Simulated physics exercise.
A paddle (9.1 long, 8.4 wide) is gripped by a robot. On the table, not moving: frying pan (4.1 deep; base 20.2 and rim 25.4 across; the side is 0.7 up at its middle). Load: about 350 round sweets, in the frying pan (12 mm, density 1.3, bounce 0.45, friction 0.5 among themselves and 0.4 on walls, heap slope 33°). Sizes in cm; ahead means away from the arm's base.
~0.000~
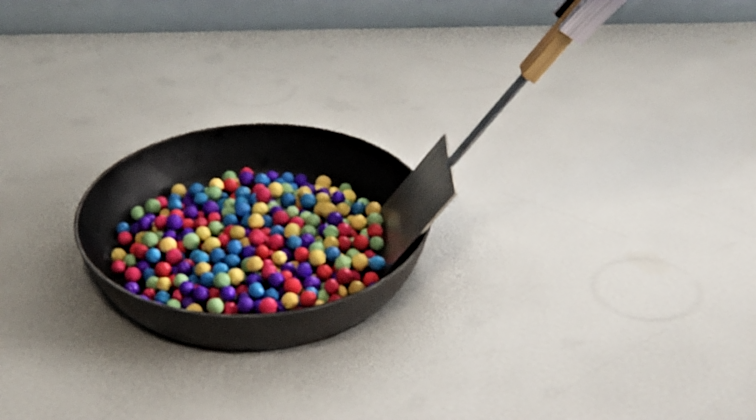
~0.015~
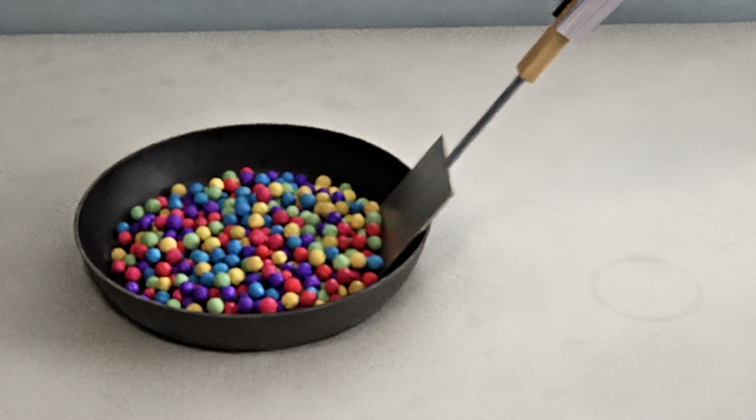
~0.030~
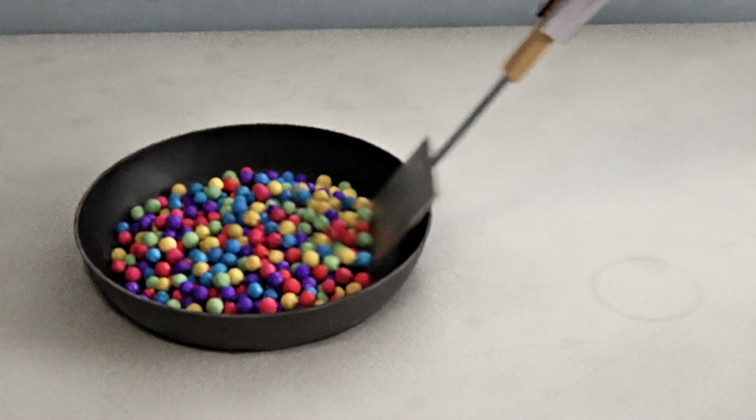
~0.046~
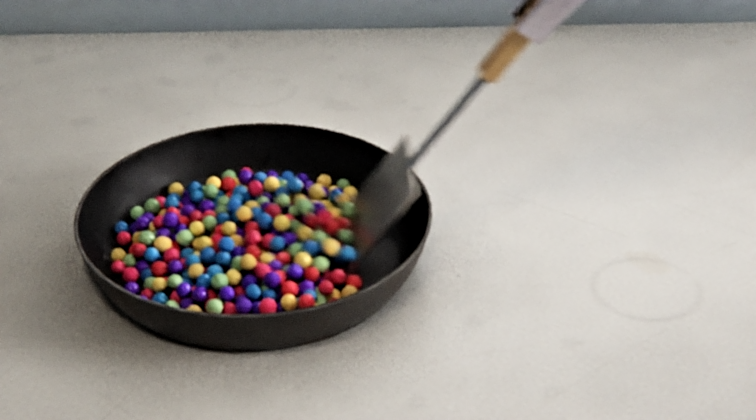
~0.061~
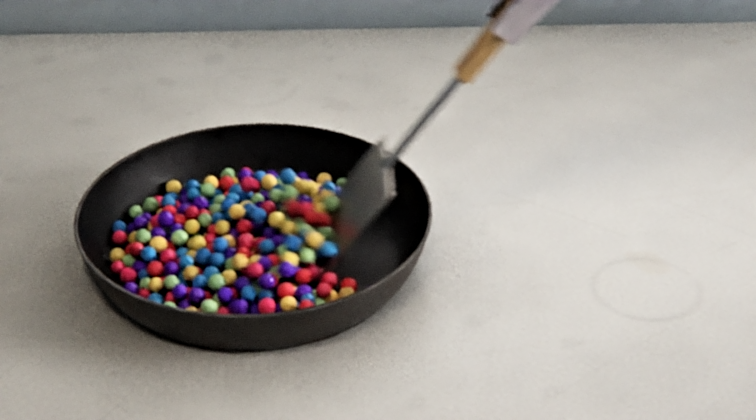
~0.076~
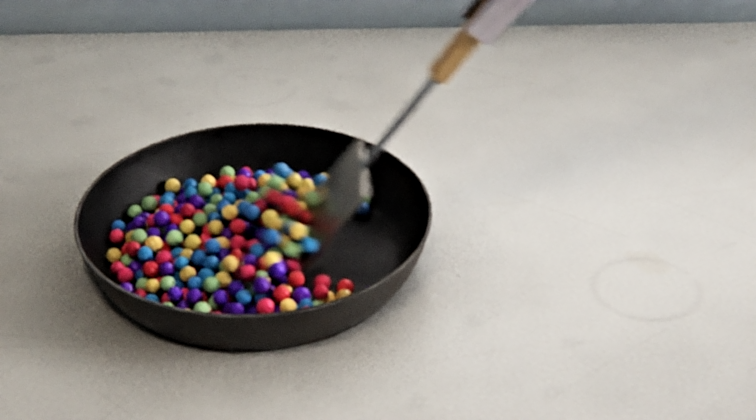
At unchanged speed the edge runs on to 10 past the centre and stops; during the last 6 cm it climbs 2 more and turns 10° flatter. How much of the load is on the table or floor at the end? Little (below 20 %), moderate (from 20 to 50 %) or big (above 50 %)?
On the table or floor the share is moderate, from 20 to 50 %.
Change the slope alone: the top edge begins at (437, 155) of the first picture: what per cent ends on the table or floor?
About 25 per cent.
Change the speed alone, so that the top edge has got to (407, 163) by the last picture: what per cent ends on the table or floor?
About 15 per cent.
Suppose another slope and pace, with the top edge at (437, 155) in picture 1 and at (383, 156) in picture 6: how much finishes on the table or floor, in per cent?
Some 20 per cent.
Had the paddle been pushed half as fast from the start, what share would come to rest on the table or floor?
It would be near 10 per cent.
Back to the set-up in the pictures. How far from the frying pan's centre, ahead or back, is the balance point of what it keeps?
Roughly 3.5 cm ahead.
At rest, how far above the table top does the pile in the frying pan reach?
Some 3.5 cm.
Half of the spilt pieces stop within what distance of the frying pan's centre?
Roughly 26 cm.
After 0.11 s, sloping 54°, highest piece 6 above the table; 350 in the frying pan.
After 0.15 s, sloping 51°, highest piece 6 above the table; 350 in the frying pan.
After 0.37 s, sloping 44°, highest piece 17 above the table; 247 in the frying pan, 45 on the table or floor, 58 on the blade or in flight.
After 1.42 s, sloping 44°, highest piece 3 above the table; 247 in the frying pan, 103 on the table or floor.
At rest, 247 in the frying pan, 103 on the table or floor. That is 29 % on the table or floor.
